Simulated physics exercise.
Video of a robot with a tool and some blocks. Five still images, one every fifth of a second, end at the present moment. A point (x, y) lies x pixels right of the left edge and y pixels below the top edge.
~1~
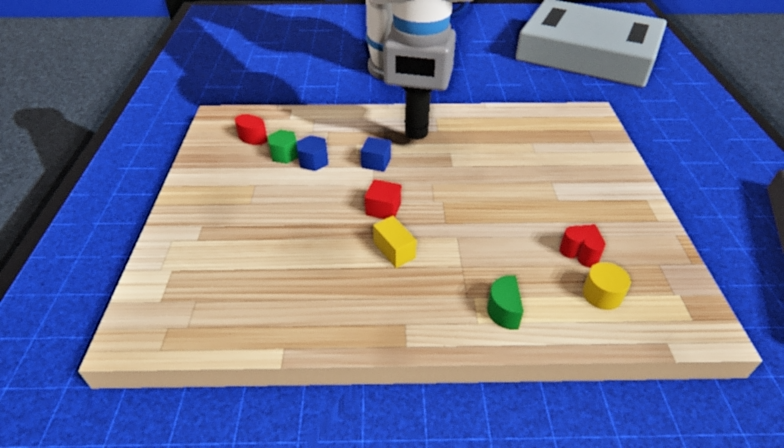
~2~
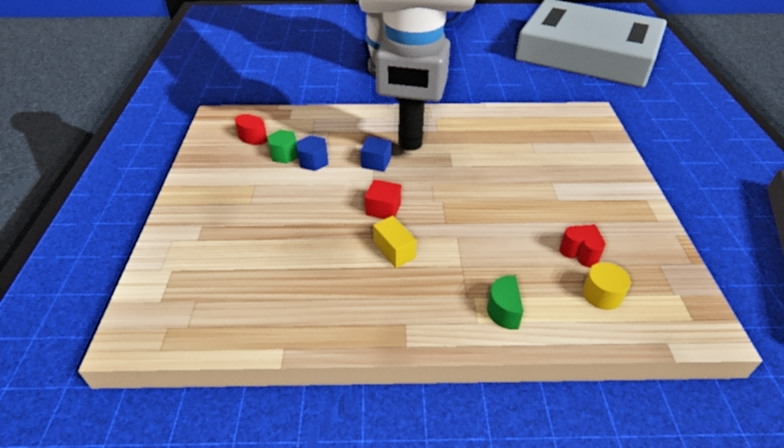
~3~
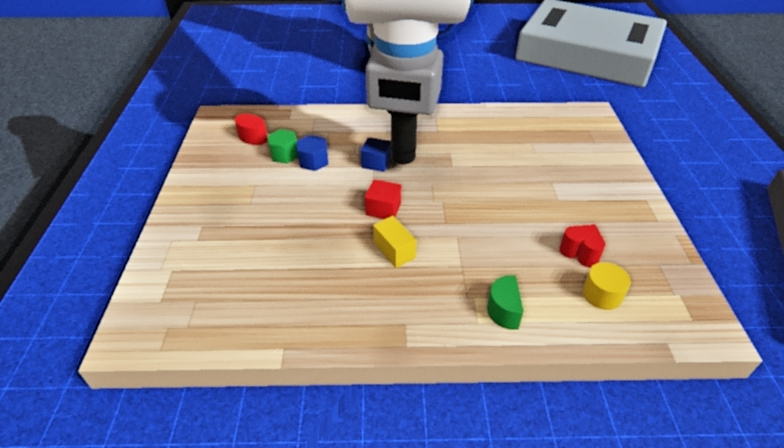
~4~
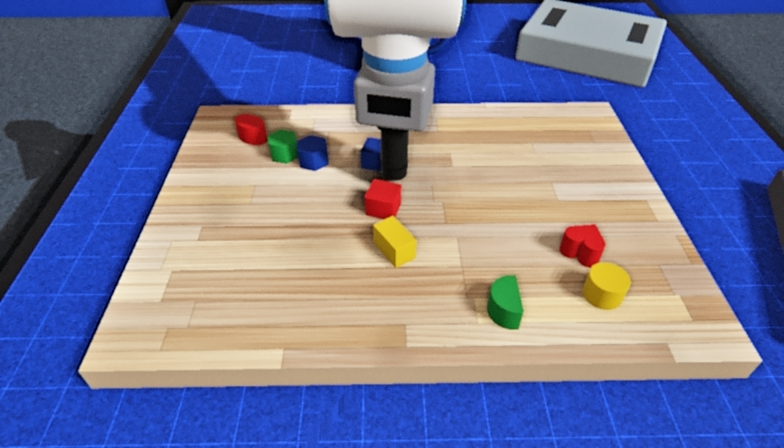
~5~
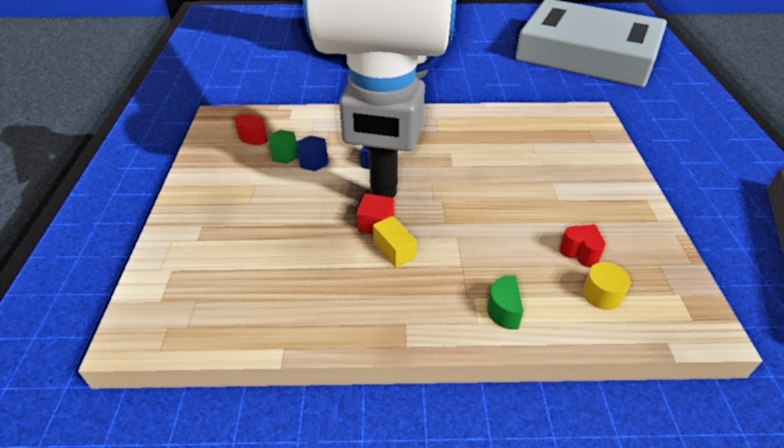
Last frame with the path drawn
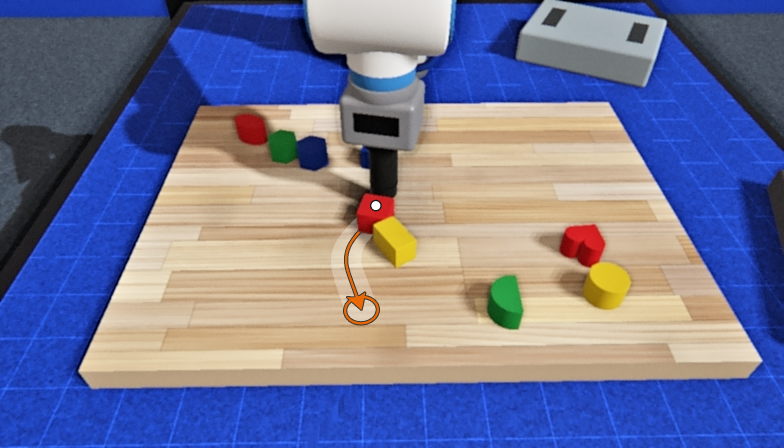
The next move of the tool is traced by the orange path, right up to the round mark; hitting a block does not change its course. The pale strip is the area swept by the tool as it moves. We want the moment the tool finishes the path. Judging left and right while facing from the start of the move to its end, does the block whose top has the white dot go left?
It seems not.
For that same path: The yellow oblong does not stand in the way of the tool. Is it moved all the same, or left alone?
From what I can tell, it won't keep its place.
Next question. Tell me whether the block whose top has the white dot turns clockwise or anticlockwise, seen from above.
It rotates clockwise.
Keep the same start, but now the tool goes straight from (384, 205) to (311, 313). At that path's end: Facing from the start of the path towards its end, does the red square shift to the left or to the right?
Gets pushed left.
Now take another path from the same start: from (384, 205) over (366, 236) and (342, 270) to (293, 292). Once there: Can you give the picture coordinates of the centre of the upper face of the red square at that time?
Roughly at (318, 294).
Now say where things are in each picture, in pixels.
The first frame shows lower end of the tool at (416, 134), tops of blocks, blue square at (376, 145), red square at (383, 191), yellow oblong at (395, 232).
The second frame shows tool at (410, 145), blocks as before.
The third frame shows tool at (403, 158), blocks as before.
The fourth frame shows tool at (394, 174), blocks as before.
The fifth frame shows tool at (384, 193), blue square hidden, red square at (376, 206), yellow oblong at (395, 232).
The drawn path runs from (384, 205) over (358, 233) and (347, 269) to (361, 310); the dot is on the red square.
The first path, step by step. One third of the way, tool at (357, 222); red square at (351, 238), turned 15° anticlockwise; yellow oblong at (395, 242), turned 30° anticlockwise.
Two thirds of the way, tool at (346, 258); red square at (336, 276); yellow oblong at (395, 242), turned 30° anticlockwise.
At the end, tool at (361, 298); blue square not moved; red square at (330, 311), turned 50° clockwise; yellow oblong at (395, 242), turned 30° anticlockwise.
